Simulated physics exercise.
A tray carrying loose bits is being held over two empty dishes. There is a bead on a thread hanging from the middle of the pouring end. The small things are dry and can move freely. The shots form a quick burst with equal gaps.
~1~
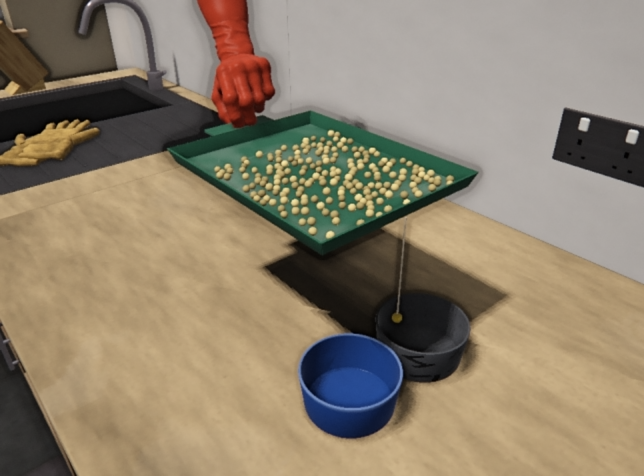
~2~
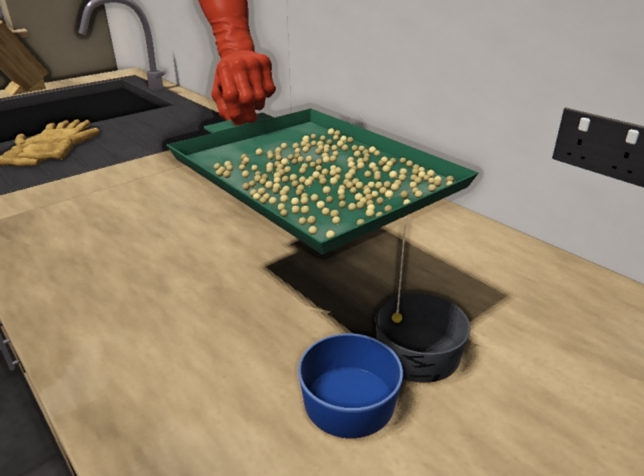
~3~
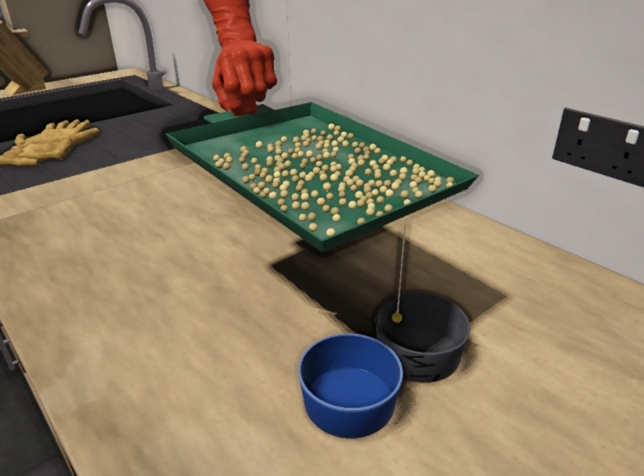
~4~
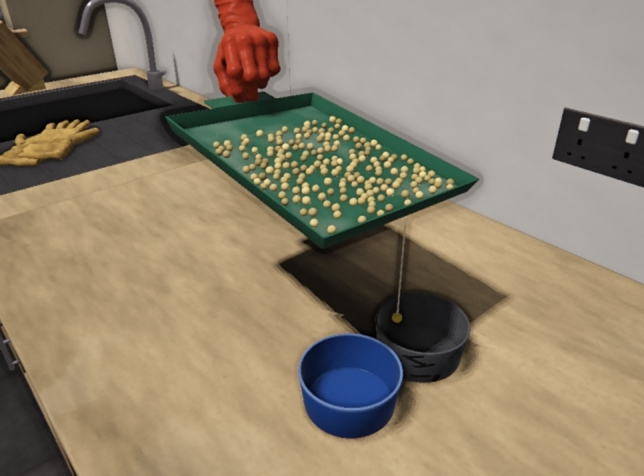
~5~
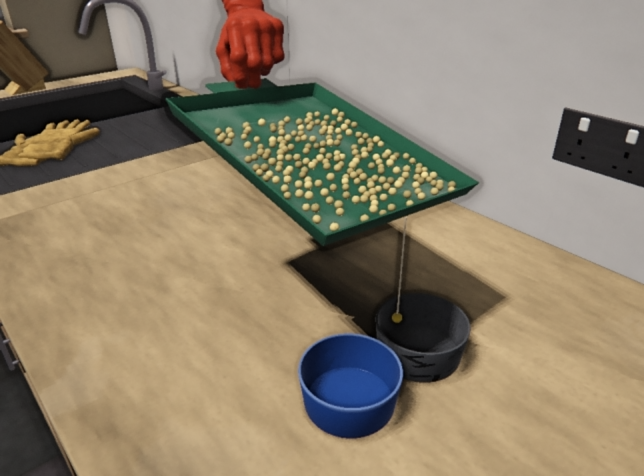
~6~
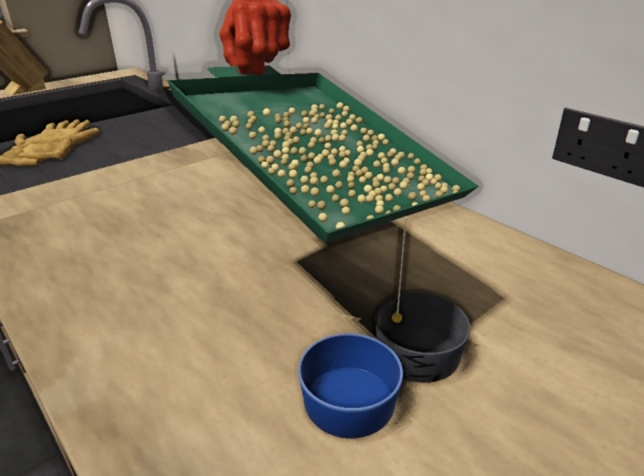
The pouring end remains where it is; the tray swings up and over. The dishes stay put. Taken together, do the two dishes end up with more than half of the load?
No.
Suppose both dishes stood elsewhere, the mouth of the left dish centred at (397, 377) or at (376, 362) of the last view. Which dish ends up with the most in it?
First the right-hand dish, then the right dish.
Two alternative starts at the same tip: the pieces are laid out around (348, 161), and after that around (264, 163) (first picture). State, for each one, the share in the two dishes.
The first start gives 20 percent and the second 10 percent.
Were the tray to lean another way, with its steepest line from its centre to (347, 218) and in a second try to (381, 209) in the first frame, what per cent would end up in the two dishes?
80 per cent, then 60 per cent.
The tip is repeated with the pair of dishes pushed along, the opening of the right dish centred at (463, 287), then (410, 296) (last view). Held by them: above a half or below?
Taking the places in turn, it's past half and then shy of half.
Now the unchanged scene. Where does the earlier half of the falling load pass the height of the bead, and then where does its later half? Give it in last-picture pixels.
(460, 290) for the early half, (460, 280) for the late half.
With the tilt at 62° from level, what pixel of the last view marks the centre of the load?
Roughly at (444, 203).
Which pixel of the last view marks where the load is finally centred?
Close to (463, 332), more or less.
Shortly afterwards, tray tipped steeply; the bulk on the tray; only a few in the right dish; a little outside both; a little in the air.
Next, tray tipped past a quarter turn; near a quarter in the right dish; near two thirds outside both; a little in the air.
Some moments later, tray tipped past a quarter turn; near a quarter in the right dish; the bulk outside both.
In the end, tray tipped past a quarter turn; none at all in the left dish; near a quarter in the right dish; the bulk outside both.
